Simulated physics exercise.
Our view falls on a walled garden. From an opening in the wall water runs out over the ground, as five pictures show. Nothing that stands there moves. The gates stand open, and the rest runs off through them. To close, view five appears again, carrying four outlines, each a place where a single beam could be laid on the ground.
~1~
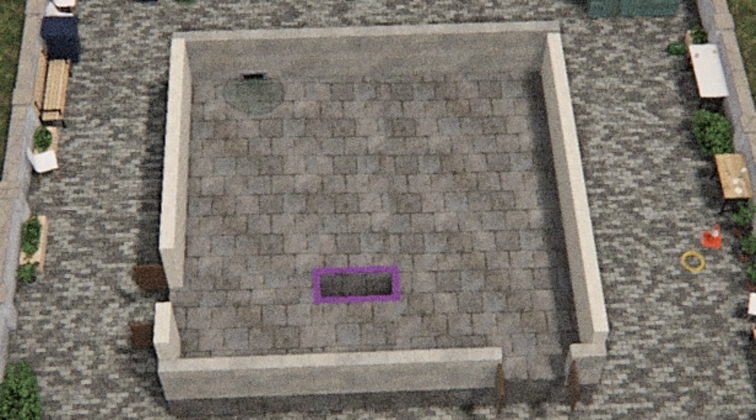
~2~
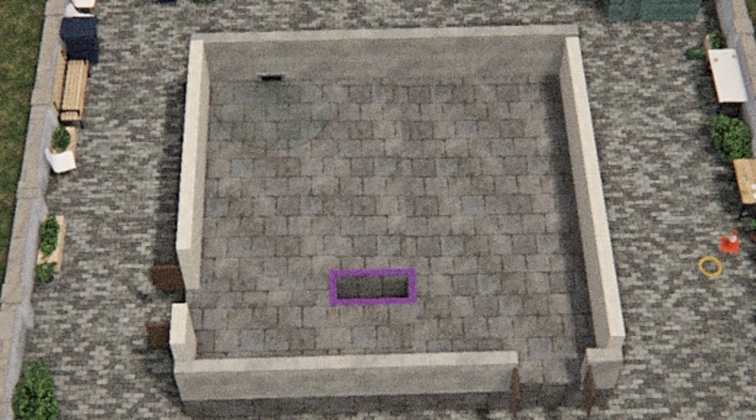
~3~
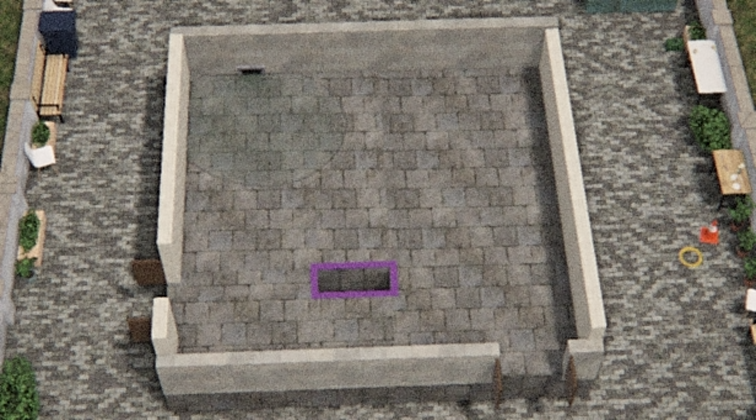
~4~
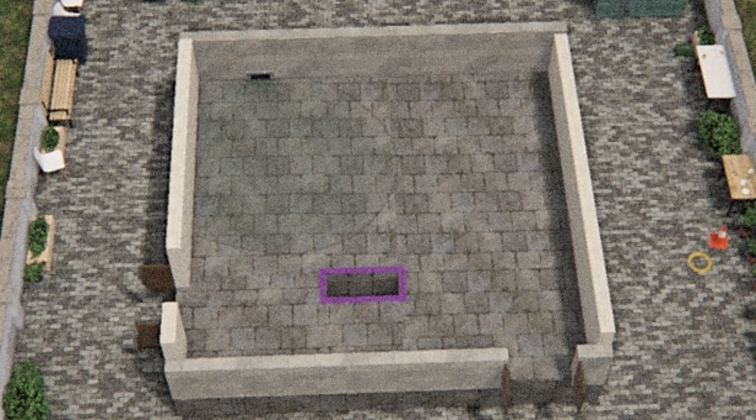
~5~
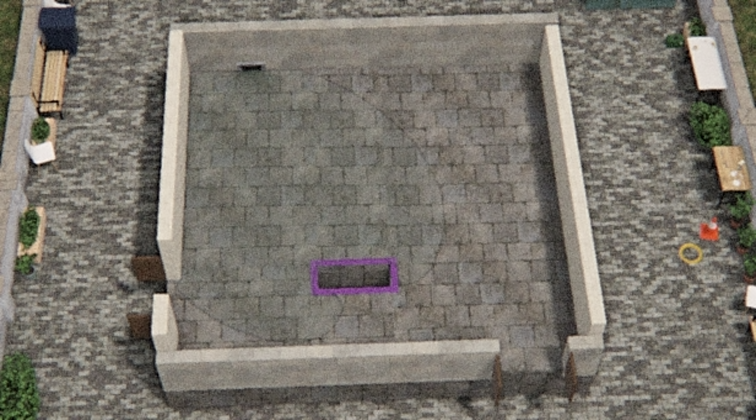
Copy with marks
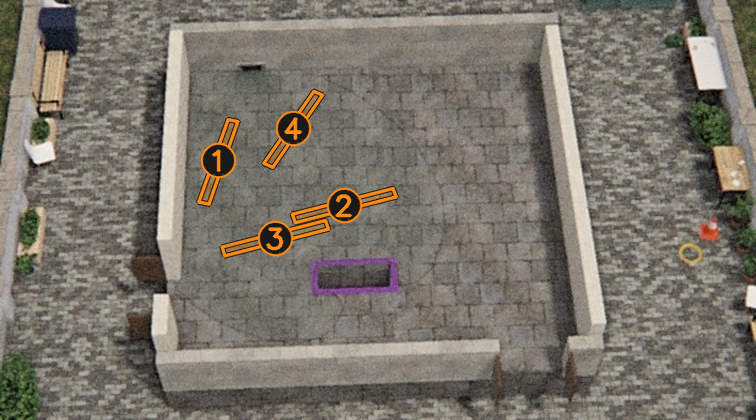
At the start, a small dark patch of water lies below an outlet in the far wall of a paved, walled yard, near the left corner. The thin sheet spreads toward the near side and the right, darkening the paving, and finally reaches the purple-edged gully, as the view shifts slightly.
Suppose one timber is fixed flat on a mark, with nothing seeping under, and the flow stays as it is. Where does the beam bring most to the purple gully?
Position 1.
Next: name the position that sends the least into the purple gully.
It is 2.
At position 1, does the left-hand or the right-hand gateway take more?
The right one.
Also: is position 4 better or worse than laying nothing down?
It is worse.
On the marked copy, 1 from (203, 203) to (232, 120); 2 from (293, 218) to (394, 192); 3 from (223, 251) to (327, 224); 4 from (268, 165) to (318, 93).
If 1 is chosen, about 30 % of the stream runs into the purple gully, about 69 % out by the gates.
If 2 is chosen, about 10 % of the stream runs into the purple gully, about 88 % out by the gates.
If 3 is chosen, about 16 % of the stream runs into the purple gully, about 82 % out by the gates.
If 4 is chosen, about 16 % of the stream runs into the purple gully, about 81 % out by the gates.
